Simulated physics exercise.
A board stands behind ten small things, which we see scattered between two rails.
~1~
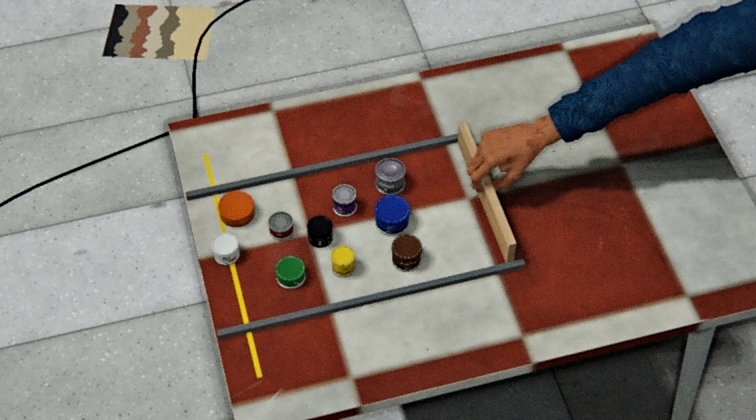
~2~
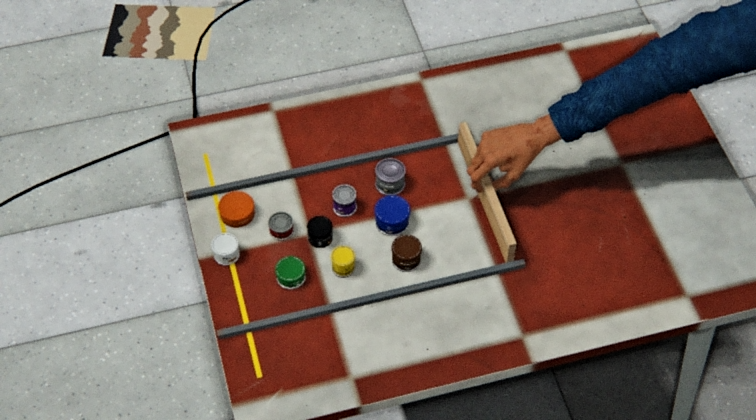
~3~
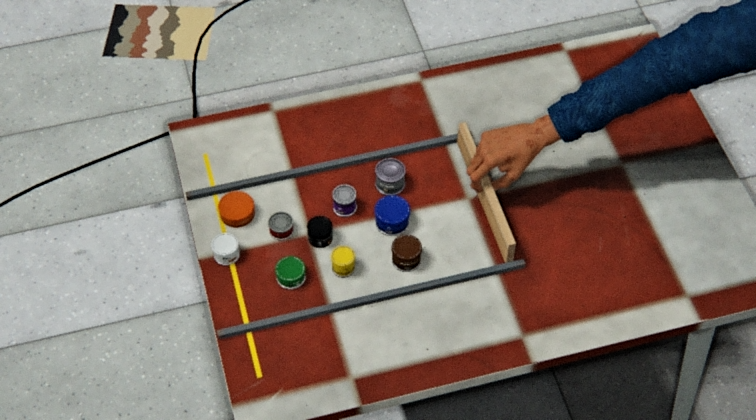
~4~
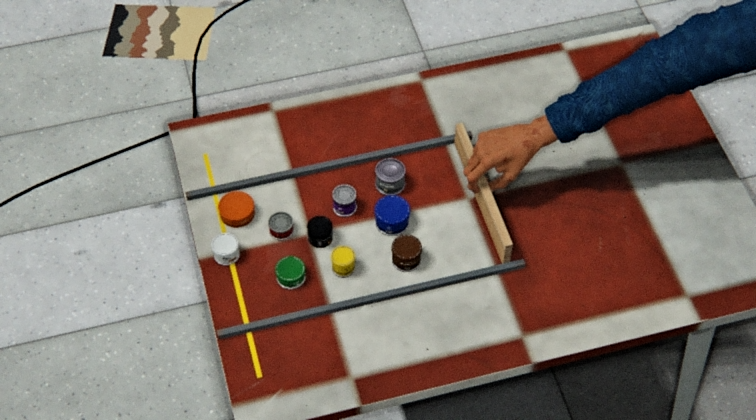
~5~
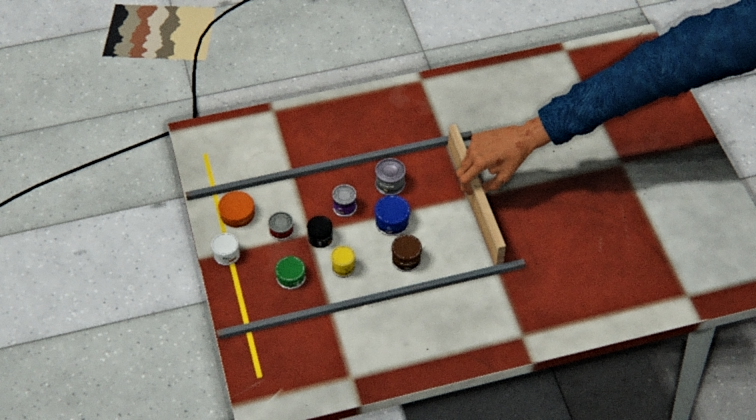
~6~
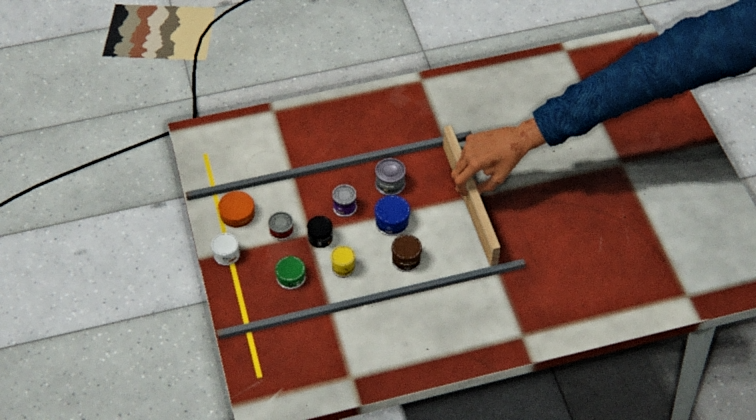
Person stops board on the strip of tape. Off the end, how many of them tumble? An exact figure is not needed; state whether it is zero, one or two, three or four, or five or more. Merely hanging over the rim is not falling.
The number falling off is five or more.
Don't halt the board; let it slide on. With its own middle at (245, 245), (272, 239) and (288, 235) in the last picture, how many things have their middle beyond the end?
Respectively 4, 0 and 0.
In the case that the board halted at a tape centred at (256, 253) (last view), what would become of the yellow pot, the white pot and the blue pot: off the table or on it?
In order, the yellow pot keeps its spot, then the white pot goes off the edge, then the blue pot keeps its spot.
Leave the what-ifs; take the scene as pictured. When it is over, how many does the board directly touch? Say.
In contact: 4.
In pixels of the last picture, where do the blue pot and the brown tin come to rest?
Going in order: First (213, 259), then (225, 296).
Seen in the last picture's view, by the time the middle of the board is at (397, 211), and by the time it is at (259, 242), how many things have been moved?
Counts: 3 / 10.
A little later, none off yet; white pot at rest near (226, 249); orange tub at rest near (237, 210); green pot at rest near (291, 273).
When it is over, the number that fall off is five or more; down, yellow pot, black tub, red pot, green pot, orange tub and white pot.
